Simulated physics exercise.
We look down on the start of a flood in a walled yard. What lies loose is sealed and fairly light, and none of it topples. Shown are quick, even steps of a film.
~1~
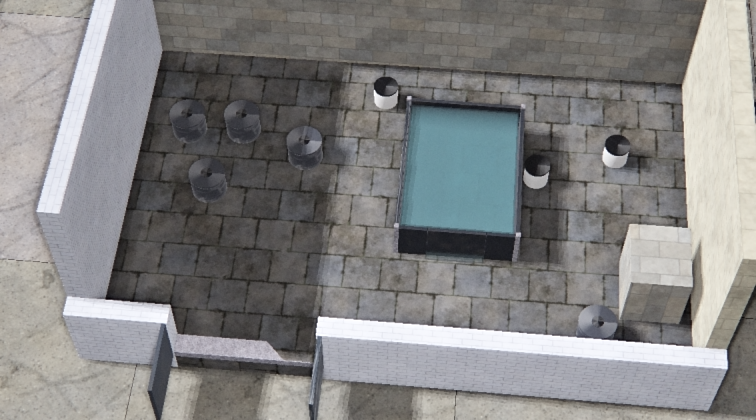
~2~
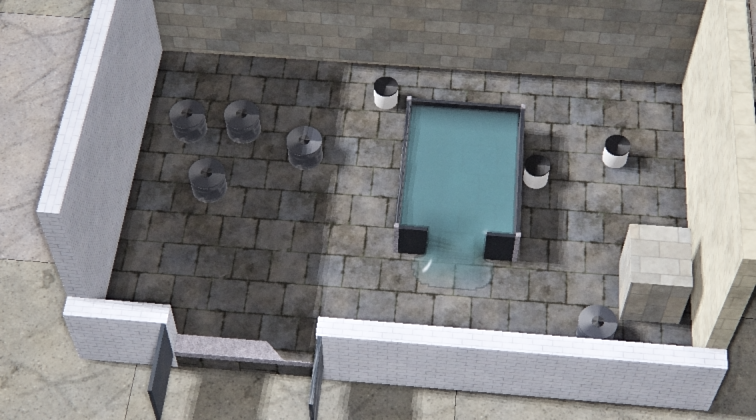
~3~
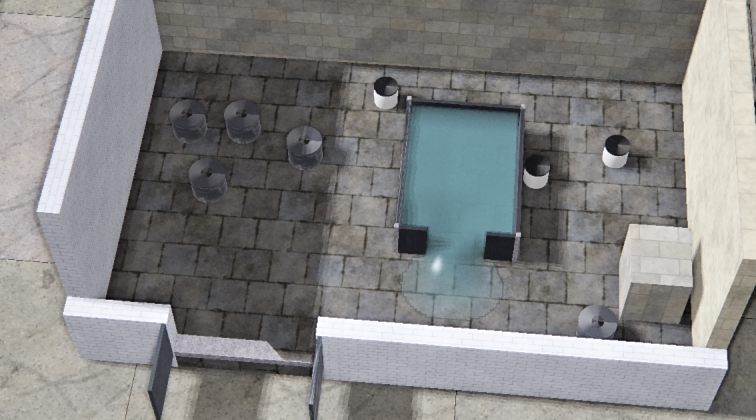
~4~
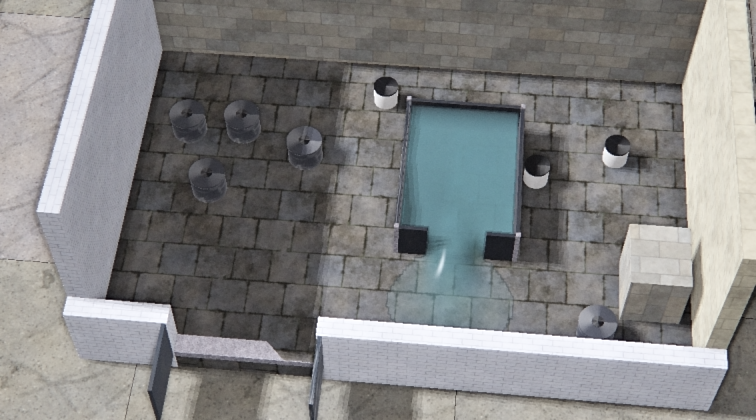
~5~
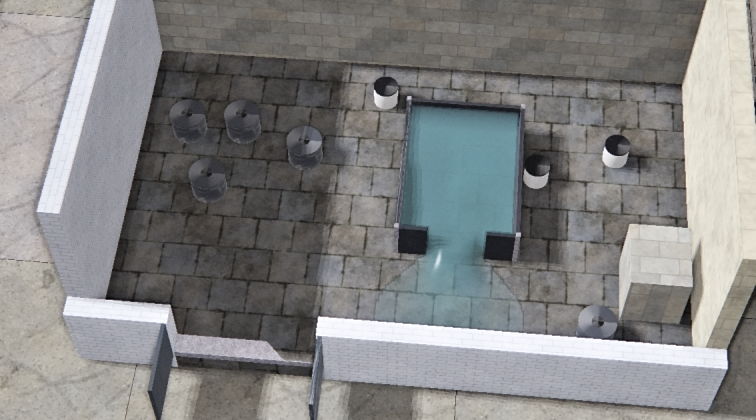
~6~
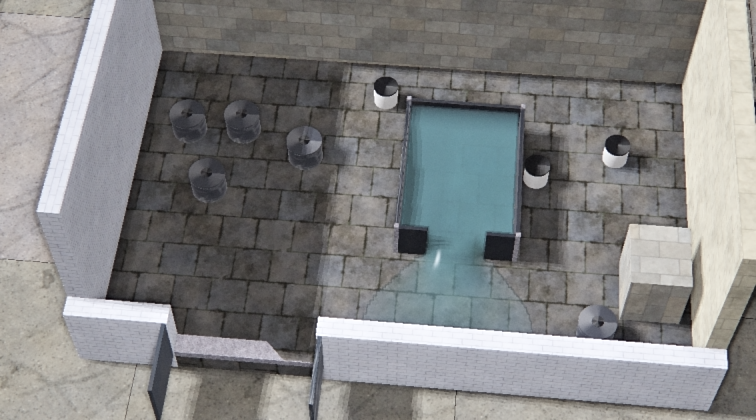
Water pours through a gap in the tank's front wall and spreads across the paving.
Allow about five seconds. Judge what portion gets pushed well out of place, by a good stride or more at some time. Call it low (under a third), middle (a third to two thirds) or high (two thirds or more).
Low.
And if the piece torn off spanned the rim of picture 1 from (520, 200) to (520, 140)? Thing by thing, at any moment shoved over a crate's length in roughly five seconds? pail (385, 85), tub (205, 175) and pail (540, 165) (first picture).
As listed: Under that, no, pushed that far.
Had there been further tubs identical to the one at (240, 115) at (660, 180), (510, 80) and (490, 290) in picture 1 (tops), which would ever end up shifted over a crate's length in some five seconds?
Item by item: Remains in place, remains in place, goes the distance.
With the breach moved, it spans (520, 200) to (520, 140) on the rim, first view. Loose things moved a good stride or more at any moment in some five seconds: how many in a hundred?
It comes to some 40 per cent.
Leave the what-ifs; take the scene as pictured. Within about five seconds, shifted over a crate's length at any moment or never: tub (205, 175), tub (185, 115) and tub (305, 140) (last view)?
Never got far, then never got far, then never got far.
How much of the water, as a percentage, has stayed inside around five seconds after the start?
Close to 96 per cent, I think.
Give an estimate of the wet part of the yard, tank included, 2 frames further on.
Roughly 20 %.
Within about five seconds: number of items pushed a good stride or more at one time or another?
Total: 1.
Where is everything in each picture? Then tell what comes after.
A pail at (386, 86) rests on the ground; a tub at (207, 173) rests on the ground; 0 of 8 have shifted, in the first frame.
A pail at (386, 86) rests on the ground; a tub at (207, 173) rests on the ground; 0 of 8 have shifted, in the second frame.
A pail at (386, 86), on the bottom; a tub at (207, 173), on the bottom; 0 of 8 have shifted, in the third frame.
A pail at (386, 86) rests on the ground; a tub at (207, 173) rests on the ground; 0 of 8 have shifted, in the fourth frame.
A pail at (386, 86), on the bottom; a tub at (207, 173), on the bottom; 0 of 8 have shifted, in the fifth frame.
A pail at (386, 86) rests on the ground; a tub at (207, 173), on the bottom; 0 of 8 have shifted, in the sixth frame.
A moment on, 0 of 8 are well off their spots; 0 afloat.
Next, 0 of 8 are well off their spots; 0 afloat.
Later, 1 of 8 are well off their spots; 1 afloat.
In the end, 0 of 8 are well off their spots, and 1 have been at some point; 1 afloat.
